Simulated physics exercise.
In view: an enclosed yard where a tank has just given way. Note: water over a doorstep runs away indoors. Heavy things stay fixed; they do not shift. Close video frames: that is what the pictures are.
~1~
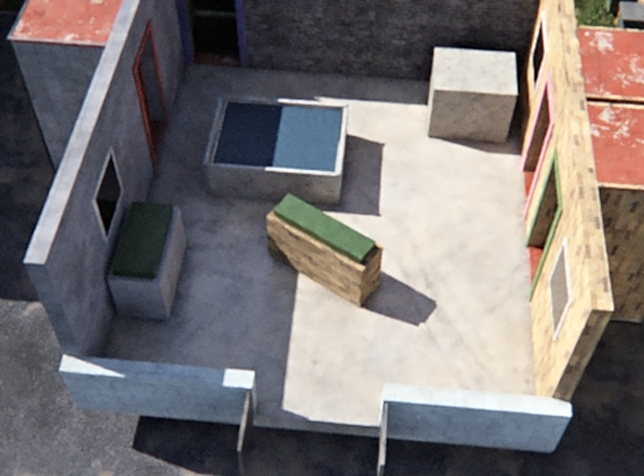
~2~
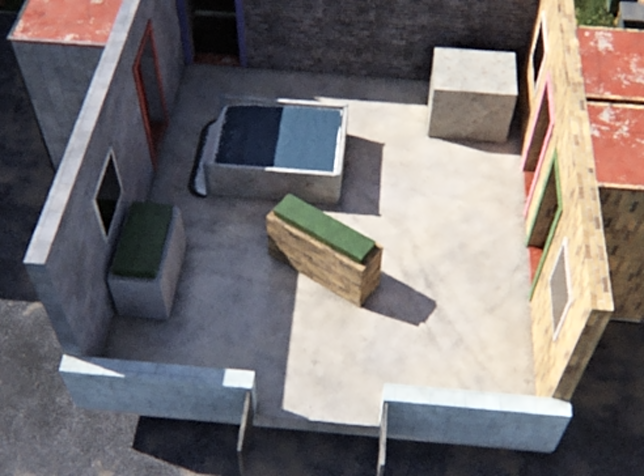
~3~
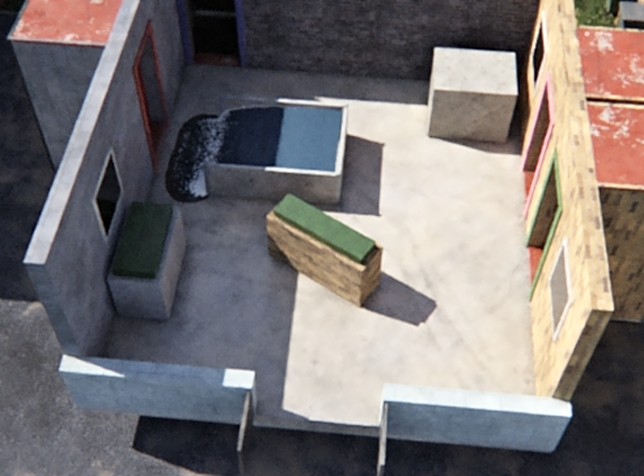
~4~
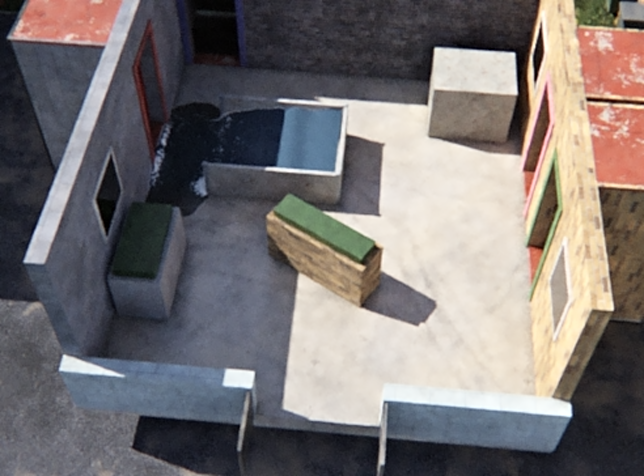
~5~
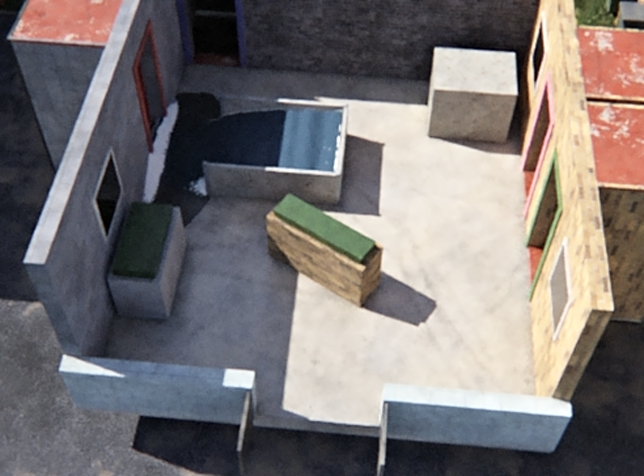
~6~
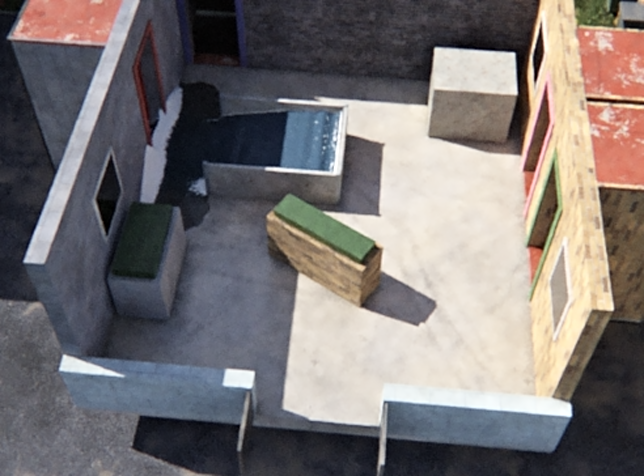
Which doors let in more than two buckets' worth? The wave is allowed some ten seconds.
Blue door - yes; green door - no; red door - yes; pink door - no.
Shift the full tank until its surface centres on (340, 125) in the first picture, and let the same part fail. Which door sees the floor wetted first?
Answer: The red door.
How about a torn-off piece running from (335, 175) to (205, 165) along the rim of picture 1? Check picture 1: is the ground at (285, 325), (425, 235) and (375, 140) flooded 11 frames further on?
Taken in turn they're swamped, swamped and unwetted.
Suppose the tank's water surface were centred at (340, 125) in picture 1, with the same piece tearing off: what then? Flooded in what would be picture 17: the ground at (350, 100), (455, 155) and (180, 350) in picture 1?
Spared, spared, spared.
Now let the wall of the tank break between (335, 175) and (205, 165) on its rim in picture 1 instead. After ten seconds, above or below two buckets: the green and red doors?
Lab note: Green door above the mark, red door below the mark.
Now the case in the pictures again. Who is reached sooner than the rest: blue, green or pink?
If you ask me, it's the one in blue.
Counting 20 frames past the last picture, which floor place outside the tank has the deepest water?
Somewhere around (149, 232).
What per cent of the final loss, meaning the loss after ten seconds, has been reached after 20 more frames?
My reading is about 70 per cent.
A moment on, water covers 10 % of the floor; the blue door under two buckets in, the green door not reached, the red door far over two buckets in, the pink door not reached.
Next, water covers 20 % of the floor; the blue door over two buckets in, the green door not reached, the red door far over two buckets in, the pink door not reached.
Then, water covers 45 % of the floor; the blue door far over two buckets in, the green door not reached, the red door far over two buckets in, the pink door not reached.
Later, water covers 80 % of the floor; the blue door far over two buckets in, the green door wet at the sill, nothing in, the red door far over two buckets in, the pink door wet at the sill, nothing in.
In the end, water covers 85 % of the floor; the blue door far over two buckets in, the green door wet at the sill, nothing in, the red door far over two buckets in, the pink door wet at the sill, nothing in.
